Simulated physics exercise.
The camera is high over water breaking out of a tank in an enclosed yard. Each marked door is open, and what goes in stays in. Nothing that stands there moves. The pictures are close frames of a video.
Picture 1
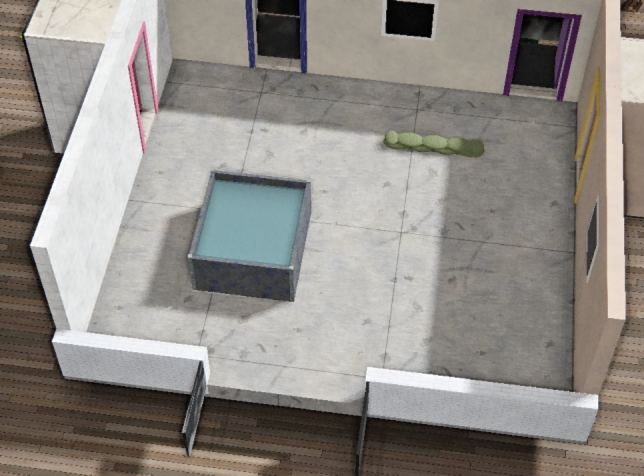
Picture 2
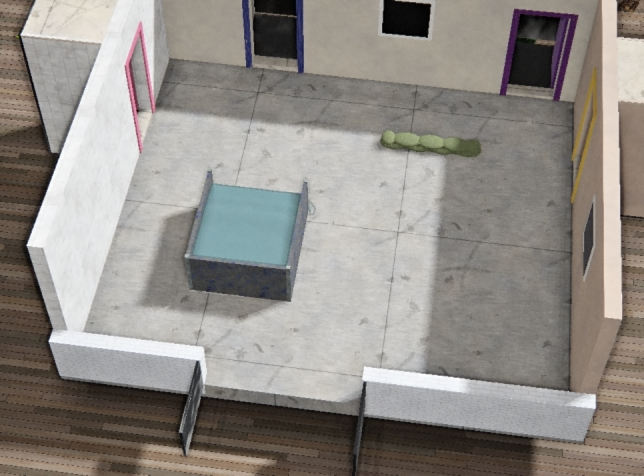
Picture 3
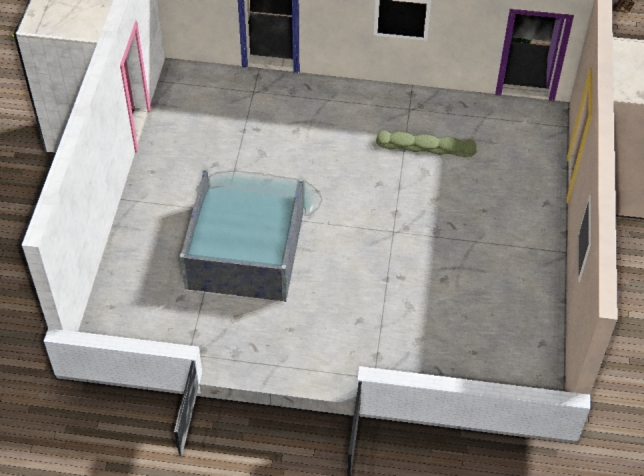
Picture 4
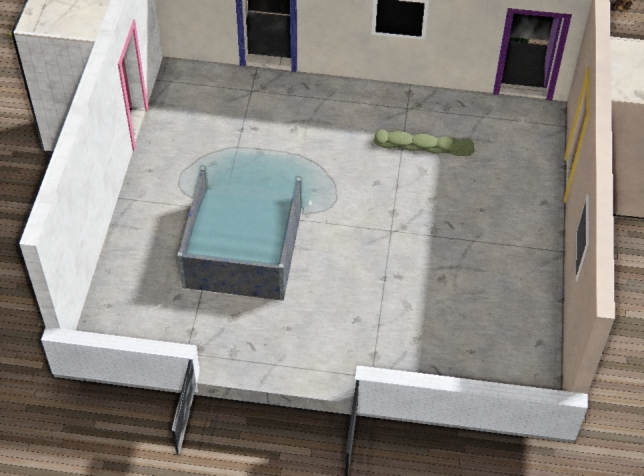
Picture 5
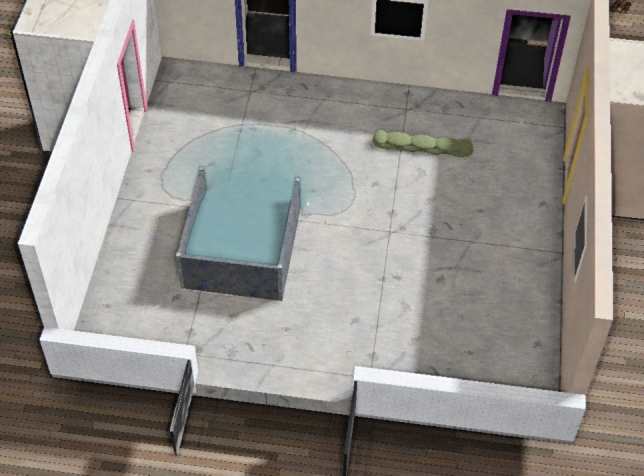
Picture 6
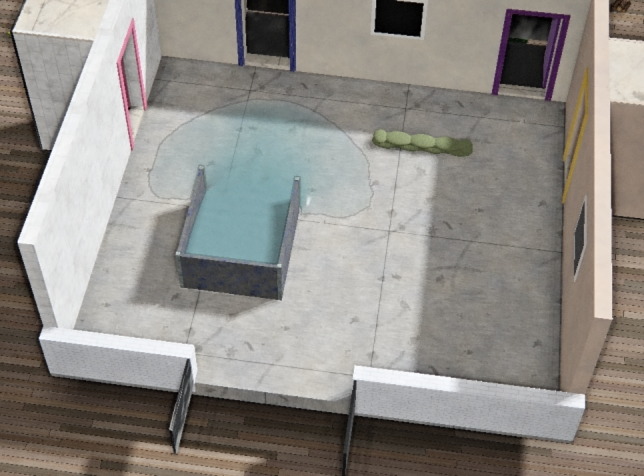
Water in an open tank sat still in a walled yard, then poured out through a gap on the far side and spread across the grey floor in a wide, rounded pool.
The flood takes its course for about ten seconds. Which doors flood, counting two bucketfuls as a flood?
One by one: The purple door floods; the blue door floods; the pink door holds within the limit; the yellow door holds within the limit.
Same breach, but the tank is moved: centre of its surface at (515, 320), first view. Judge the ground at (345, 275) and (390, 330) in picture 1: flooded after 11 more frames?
In turn: Free of water, clear.
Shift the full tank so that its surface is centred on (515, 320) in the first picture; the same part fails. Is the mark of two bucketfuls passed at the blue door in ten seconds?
In short: Blue door keeps below it.
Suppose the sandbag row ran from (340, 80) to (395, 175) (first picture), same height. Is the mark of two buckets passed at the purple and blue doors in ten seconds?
In short: The purple one is under; the blue one takes more.
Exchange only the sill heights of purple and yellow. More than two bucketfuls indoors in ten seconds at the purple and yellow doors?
In short: The purple door takes less, the yellow door lets more in.
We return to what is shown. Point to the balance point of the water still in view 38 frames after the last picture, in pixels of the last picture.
Close to (341, 156).
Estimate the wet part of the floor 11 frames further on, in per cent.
Near 30 in a hundred.
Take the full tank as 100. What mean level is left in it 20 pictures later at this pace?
Roughly 14 per cent.
A moment on, water covers 30 % of the floor; the purple door not reached, the blue door over two buckets in, the pink door wet at the sill, nothing in, the yellow door not reached.
Next, water covers 30 % of the floor; the purple door not reached, the blue door far over two buckets in, the pink door wet at the sill, nothing in, the yellow door not reached.
Then, water covers 40 % of the floor; the purple door wet at the sill, nothing in, the blue door far over two buckets in, the pink door wet at the sill, nothing in, the yellow door wet at the sill, nothing in.
Later, water covers 60 % of the floor; the purple door under two buckets in, the blue door far over two buckets in, the pink door under two buckets in, the yellow door wet at the sill, nothing in.
In the end, water covers 85 % of the floor; the purple door over two buckets in, the blue door far over two buckets in, the pink door under two buckets in, the yellow door wet at the sill, nothing in.
